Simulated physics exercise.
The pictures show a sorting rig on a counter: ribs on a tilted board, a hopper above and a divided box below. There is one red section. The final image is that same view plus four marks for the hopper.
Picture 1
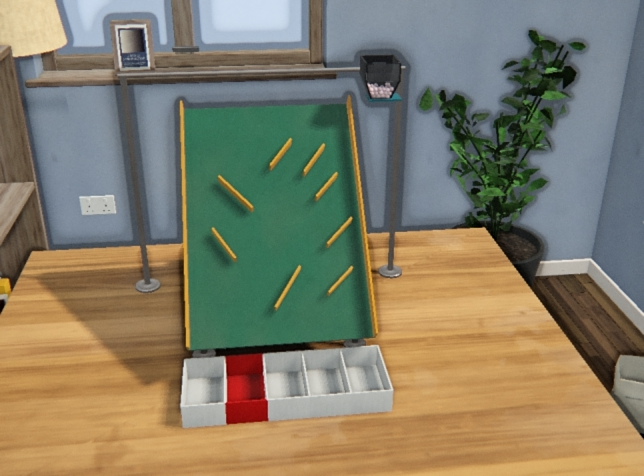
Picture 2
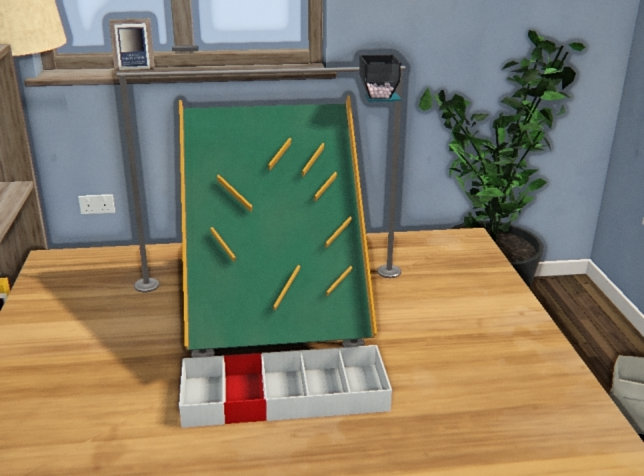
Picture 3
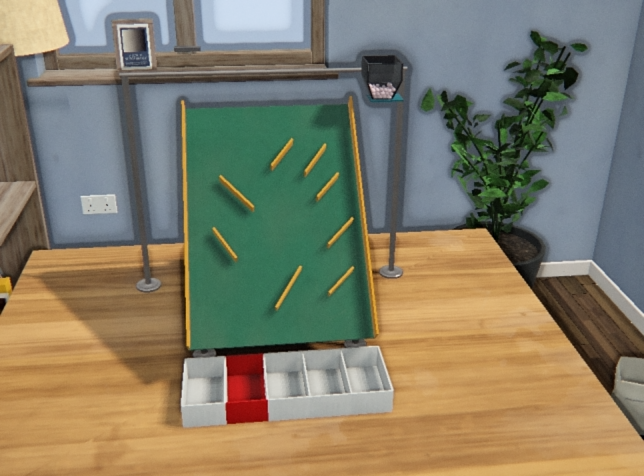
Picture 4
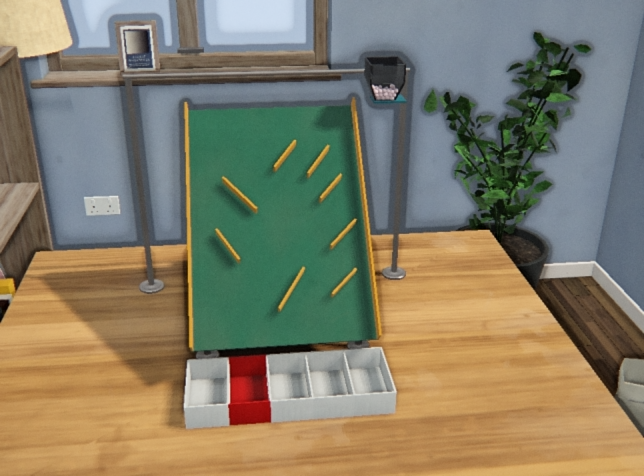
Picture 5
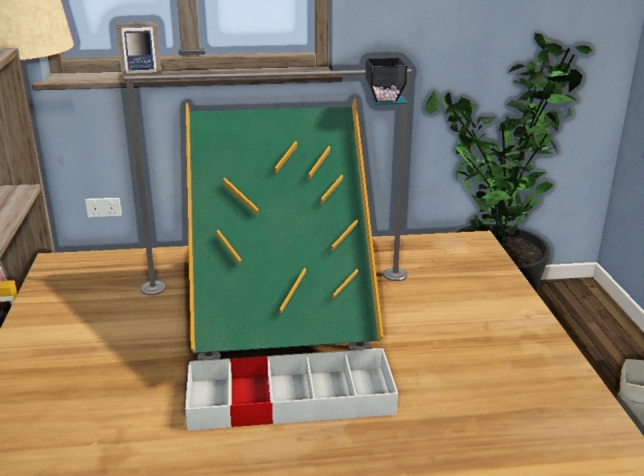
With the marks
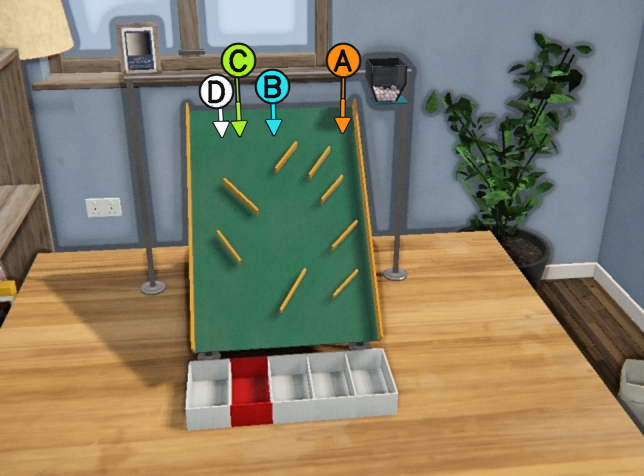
Only the camera moves, drifting very slightly as it looks slightly down on a wooden counter in a blue-walled room with a window and a leafy plant. A tilted green board with orange ribs stands between grey posts, a small dark hopper at upper right, and below it a white divided box with one red section, second from left. Nothing on the rig itself moves.
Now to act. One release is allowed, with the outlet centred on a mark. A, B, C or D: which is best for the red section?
Mark B.
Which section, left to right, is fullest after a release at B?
The second from the left.
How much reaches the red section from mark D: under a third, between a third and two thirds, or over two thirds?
It is under a third.
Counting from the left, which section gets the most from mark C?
It is the second one.
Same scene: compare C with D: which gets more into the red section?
That would be C.
On the marked copy, mark A meets the board at (342, 127); mark B meets the board at (273, 129); mark C meets the board at (239, 130); mark D meets the board at (221, 131).
For mark A, close to a quarter in the red section, close to half in other sections, close to a quarter outside the box.
For mark B, the bulk in the red section, a small share in other sections, a small share outside the box.
For mark C, close to half in the red section, close to a third in other sections, a small share outside the box.
For mark D, close to a quarter in the red section, close to half in other sections, close to a quarter outside the box.
